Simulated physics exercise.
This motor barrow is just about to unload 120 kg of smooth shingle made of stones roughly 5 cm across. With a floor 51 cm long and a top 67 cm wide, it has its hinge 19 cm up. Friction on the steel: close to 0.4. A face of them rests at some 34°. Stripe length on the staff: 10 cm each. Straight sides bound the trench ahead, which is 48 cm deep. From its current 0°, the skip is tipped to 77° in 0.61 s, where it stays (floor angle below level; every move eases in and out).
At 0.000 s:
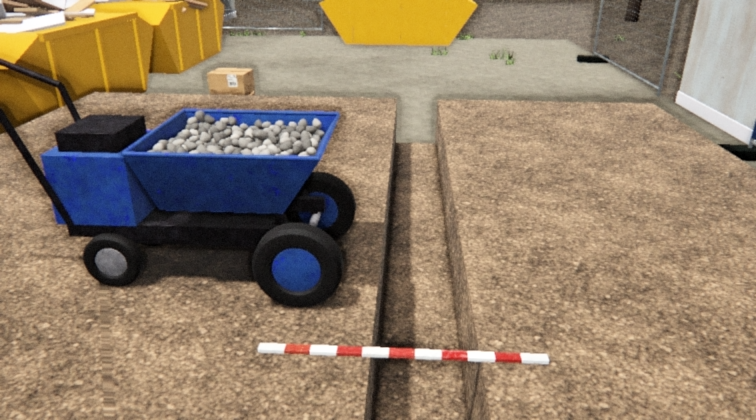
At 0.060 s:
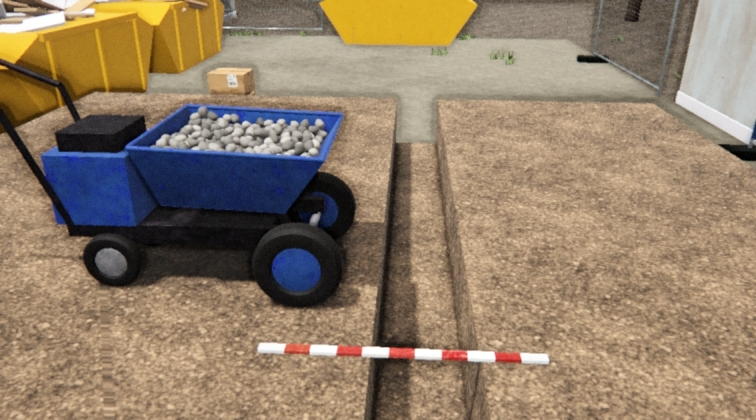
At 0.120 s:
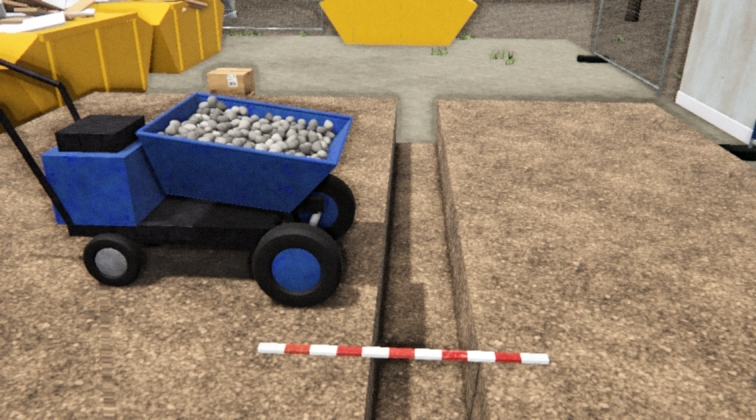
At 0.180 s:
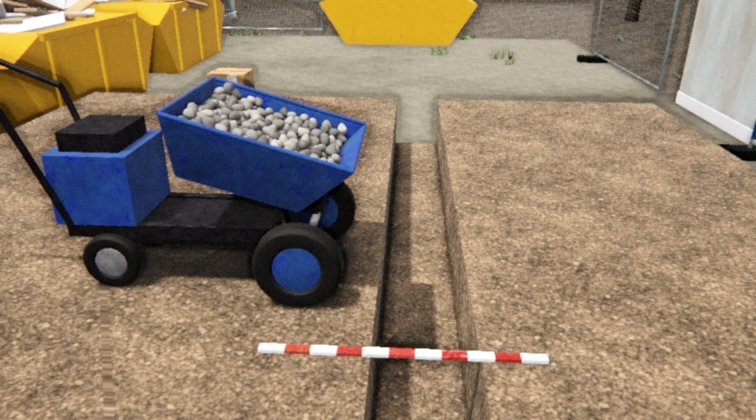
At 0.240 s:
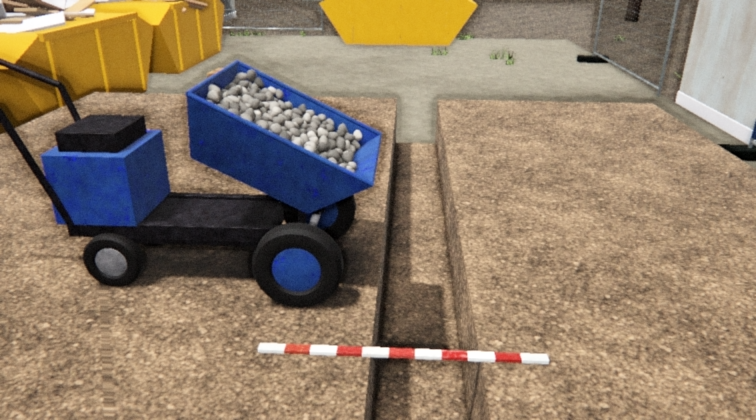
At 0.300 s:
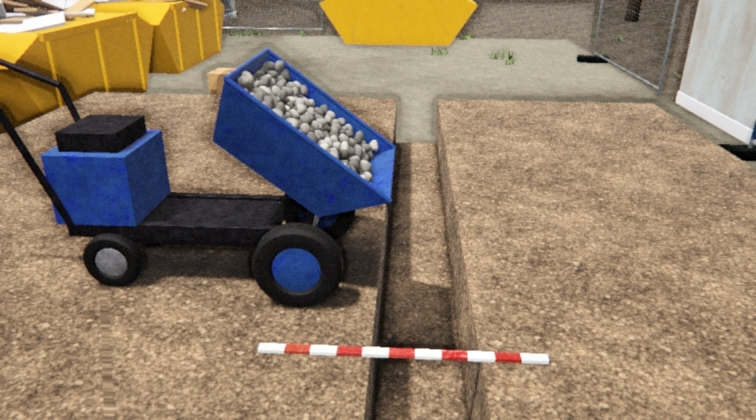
The blue skip of a small motor barrow, loaded with smooth grey stones, starts out level beside a straight trench. It begins tilting gently, its back end rising off the black chassis, then swings up steeply as its lip lowers toward the right, the stones riding inside while the wheels stay still.
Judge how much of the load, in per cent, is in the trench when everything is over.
I judge it at about 45 per cent.
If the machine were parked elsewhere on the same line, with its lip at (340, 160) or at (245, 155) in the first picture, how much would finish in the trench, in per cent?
First place roughly 25%, second roughly 100%.
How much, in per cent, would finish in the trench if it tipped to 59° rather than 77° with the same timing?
Roughly 40 per cent would end in the trench.
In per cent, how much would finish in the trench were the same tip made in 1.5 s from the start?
It would come to roughly 65 per cent.
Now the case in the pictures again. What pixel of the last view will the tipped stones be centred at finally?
I'd point somewhere around (487, 271).
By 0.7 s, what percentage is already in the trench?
About 25 per cent by then.
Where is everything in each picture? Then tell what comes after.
In the first frame, lip at (319, 159), floor tilted 0°, highest stones at (228, 127).
In the second frame, the skip is at 2°, its lip at (324, 160); the top of the load is at (217, 124); the stones move at 0.5 m/s on average.
In the third frame, the skip is at 8°, its lip at (336, 164); the top of the load is at (210, 114); the stones move at 1.0 m/s on average.
In the fourth frame, lip at (354, 172), floor tilted 16°, highest stones at (219, 99); the stones move at 1.3 m/s on average.
In the fifth frame, lip at (373, 185), floor tilted 26°, highest stones at (238, 86); the stones move at 1.6 m/s on average.
In the sixth frame, the skip is at 38°, its lip at (390, 202); the top of the load is at (265, 74); the stones move at 1.7 m/s on average.
After 0.5 s the floor is at 65°; 100 % in the skip; the foremost stones are at (409, 210).
After 0.7 s the floor is at 77°; 50 % in the skip, 26 % in the trench, 24 % past the trench; the foremost stones are at (504, 275).
After 1.1 s the floor is at 77°; 4 % in the skip, 40 % in the trench, 55 % past the trench; the foremost stones are at (713, 278).
After 3.0 s the floor is at 77°; 0 % in the skip, 45 % in the trench, 55 % past the trench; the foremost stones are past the picture's edge.
